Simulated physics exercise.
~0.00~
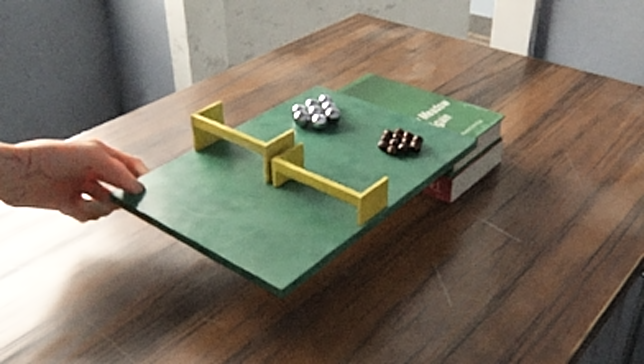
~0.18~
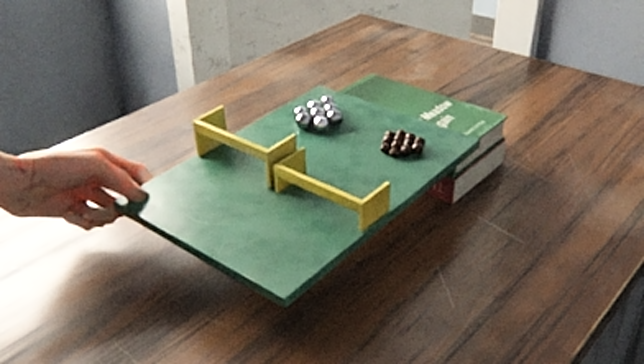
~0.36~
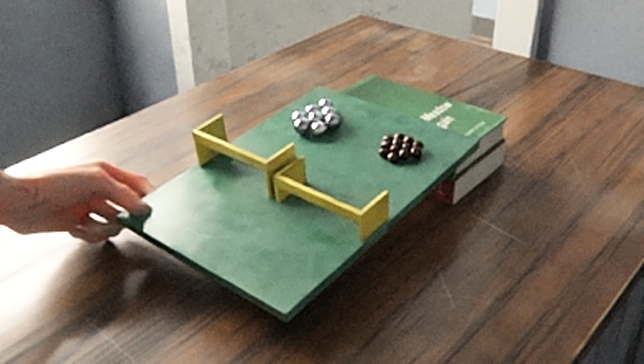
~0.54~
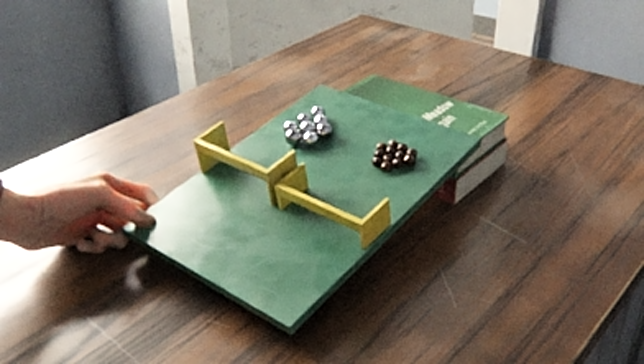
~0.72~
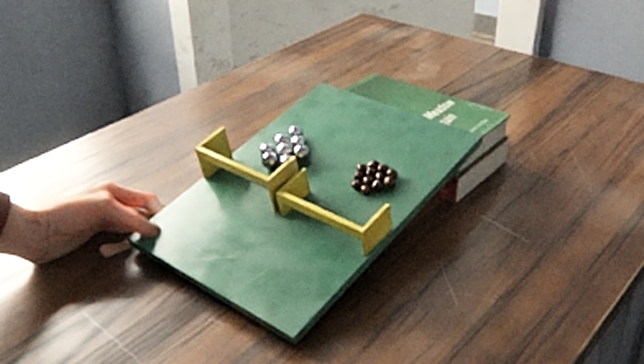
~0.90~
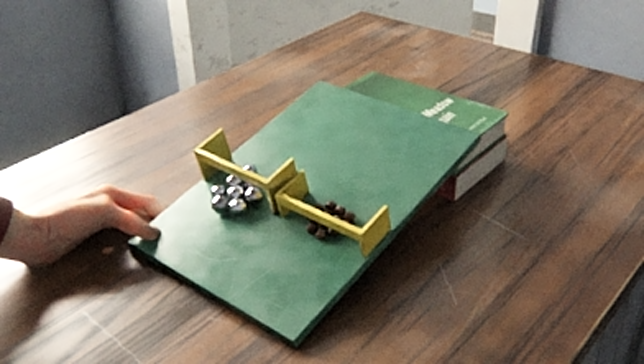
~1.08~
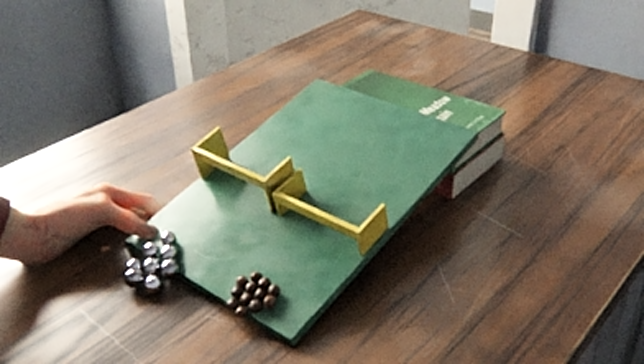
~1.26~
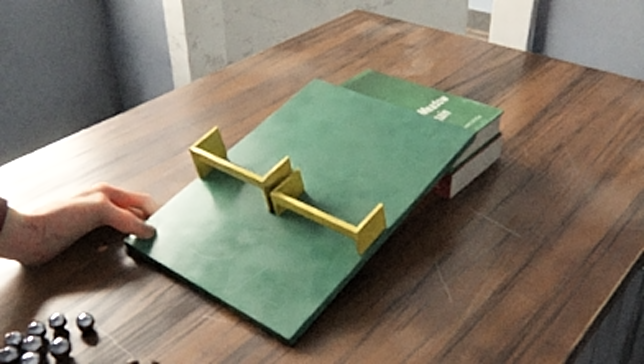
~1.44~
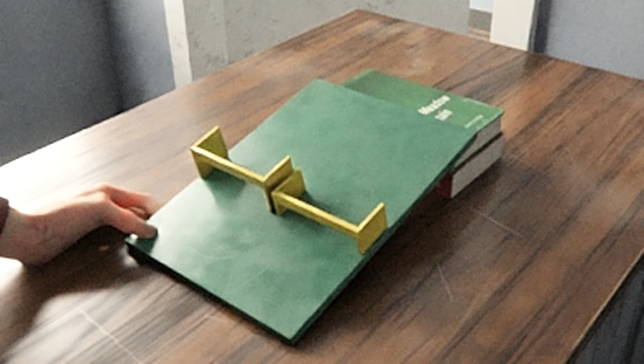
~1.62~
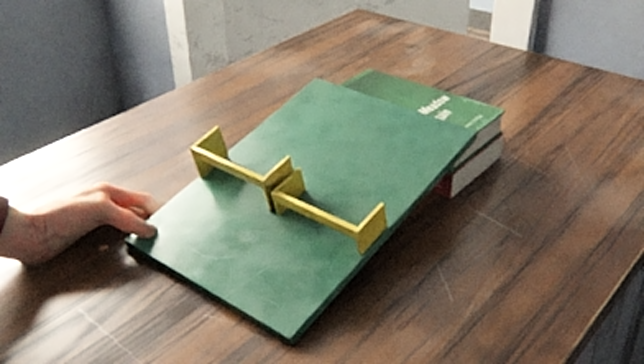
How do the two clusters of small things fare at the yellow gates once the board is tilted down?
Neither is blocked. Both the dark brown cluster in front and the silvery one behind pass through the slots under their gates and carry on down the board.
